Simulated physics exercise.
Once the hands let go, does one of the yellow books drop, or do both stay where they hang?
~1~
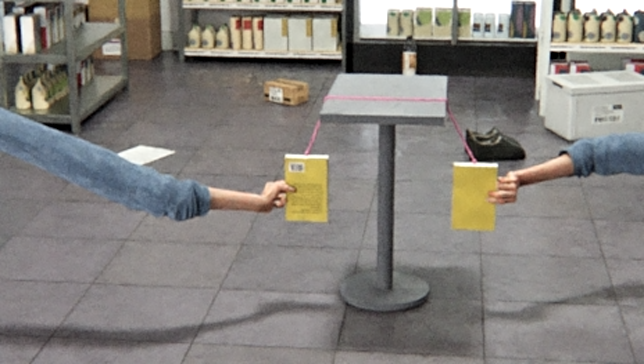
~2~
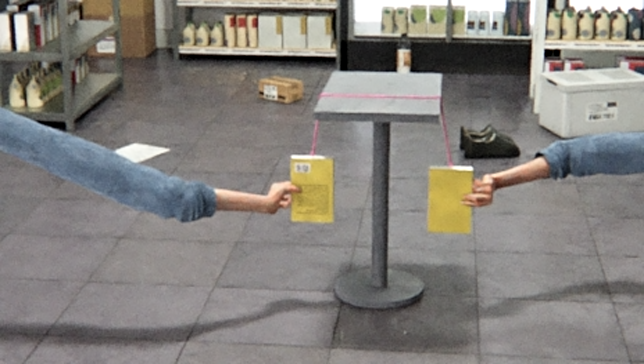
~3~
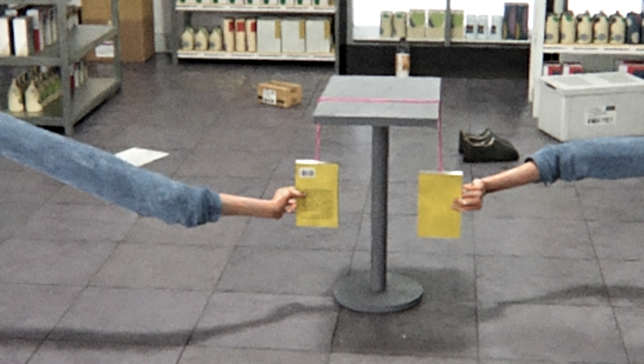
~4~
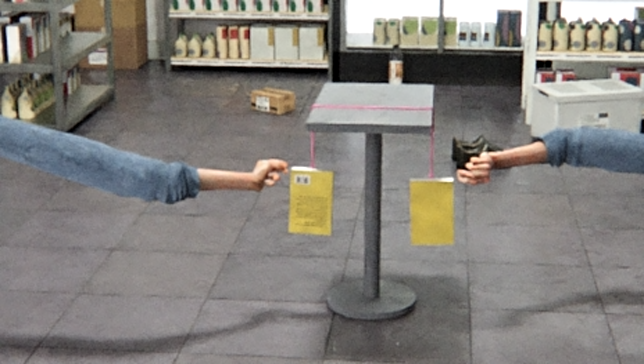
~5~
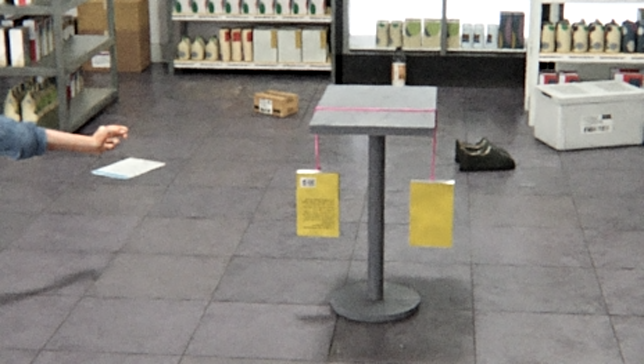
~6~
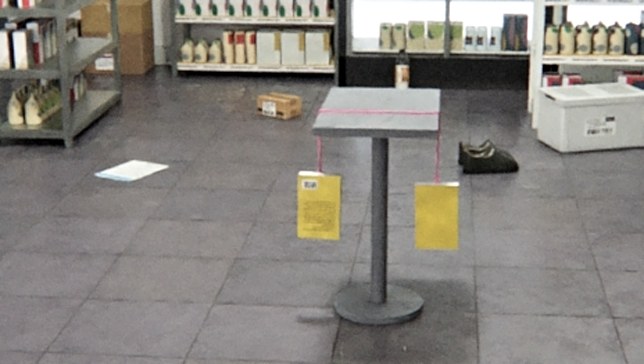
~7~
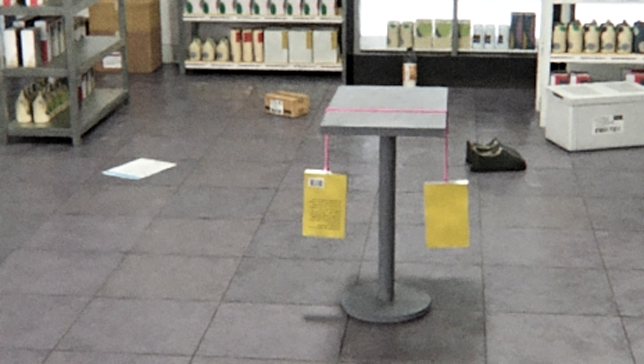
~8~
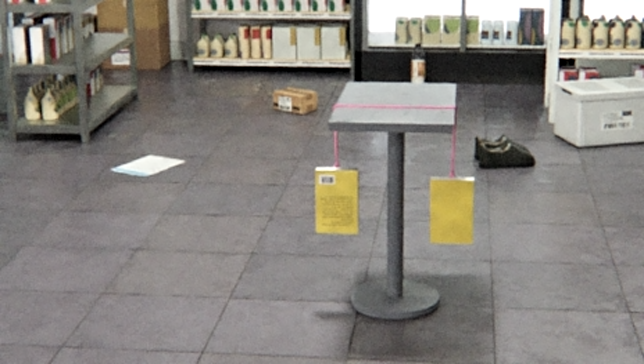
Both books stay where they hang, and the pink shoelace keeps its balance over the stand.
